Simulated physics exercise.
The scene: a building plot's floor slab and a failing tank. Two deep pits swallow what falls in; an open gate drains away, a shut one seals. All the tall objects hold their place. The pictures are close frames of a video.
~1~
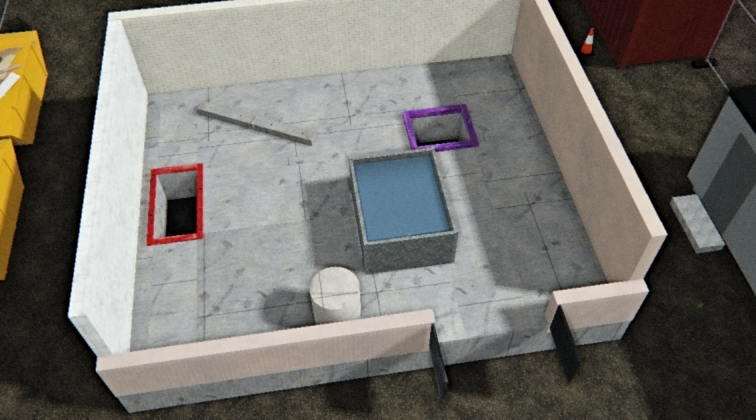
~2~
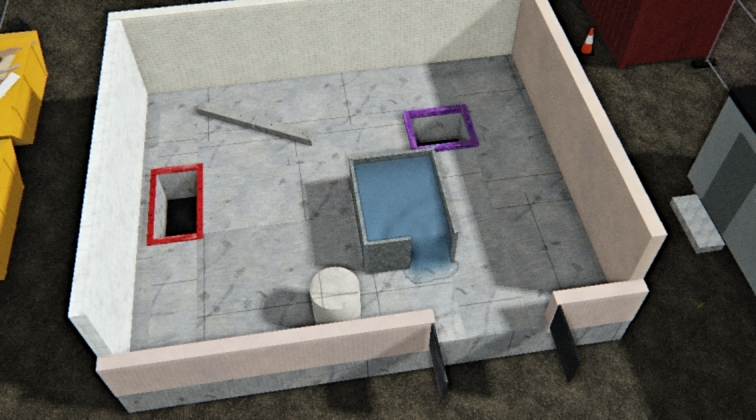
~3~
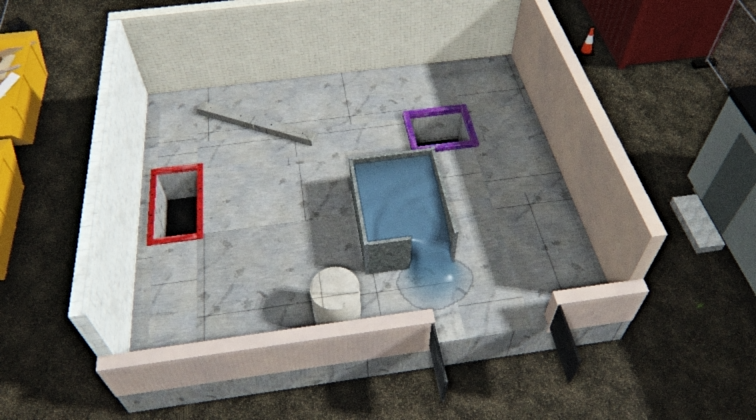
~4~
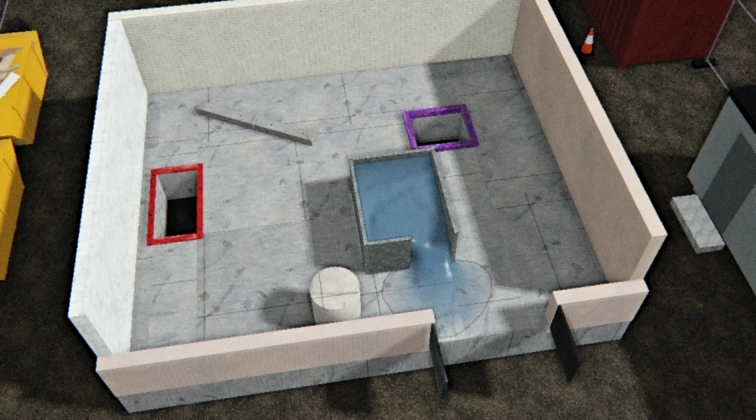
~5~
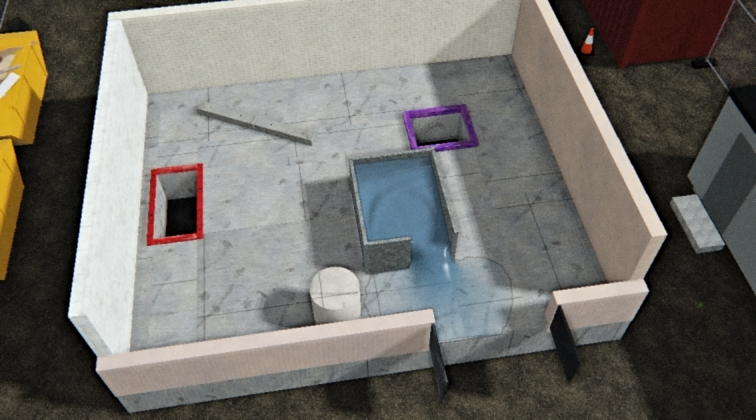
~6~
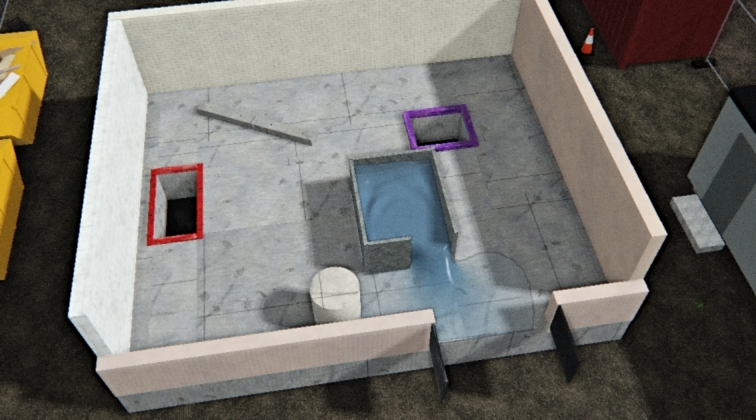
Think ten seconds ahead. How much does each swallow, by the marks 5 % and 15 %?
In the end: The gate takes over 15 %; the purple pit takes under 5 %; the red pit takes under 5 %.
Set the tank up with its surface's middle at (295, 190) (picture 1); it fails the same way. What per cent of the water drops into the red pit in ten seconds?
In per cent: Red 10.
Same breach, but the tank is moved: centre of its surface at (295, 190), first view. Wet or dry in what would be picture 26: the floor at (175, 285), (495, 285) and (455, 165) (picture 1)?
As listed: Wet, covered, free of water.
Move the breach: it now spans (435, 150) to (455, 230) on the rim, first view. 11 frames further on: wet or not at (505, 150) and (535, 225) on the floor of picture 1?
In turn: Awash, awash.
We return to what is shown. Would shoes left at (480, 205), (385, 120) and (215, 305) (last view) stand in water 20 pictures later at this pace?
One after the other: Clear, no water, flooded.
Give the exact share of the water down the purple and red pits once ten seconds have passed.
About 0 and 0 per cent.
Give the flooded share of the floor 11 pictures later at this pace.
Some 15 per cent.
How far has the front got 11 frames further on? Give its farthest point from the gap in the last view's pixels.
Near (151, 371).
A moment on, water covers 10 % of the floor; the gate 14 %, the purple pit 0 %, the red pit 0 %.
Next, water covers 15 % of the floor; the gate 26 %, the purple pit 0 %, the red pit 0 %.
Then, water covers 25 % of the floor; the gate 38 %, the purple pit 0 %, the red pit 0 %.
Later, water covers 25 % of the floor; the gate 52 %, the purple pit 0 %, the red pit 0 %.
In the end, water covers 30 % of the floor; the gate 63 %, the purple pit 0 %, the red pit 0 %.
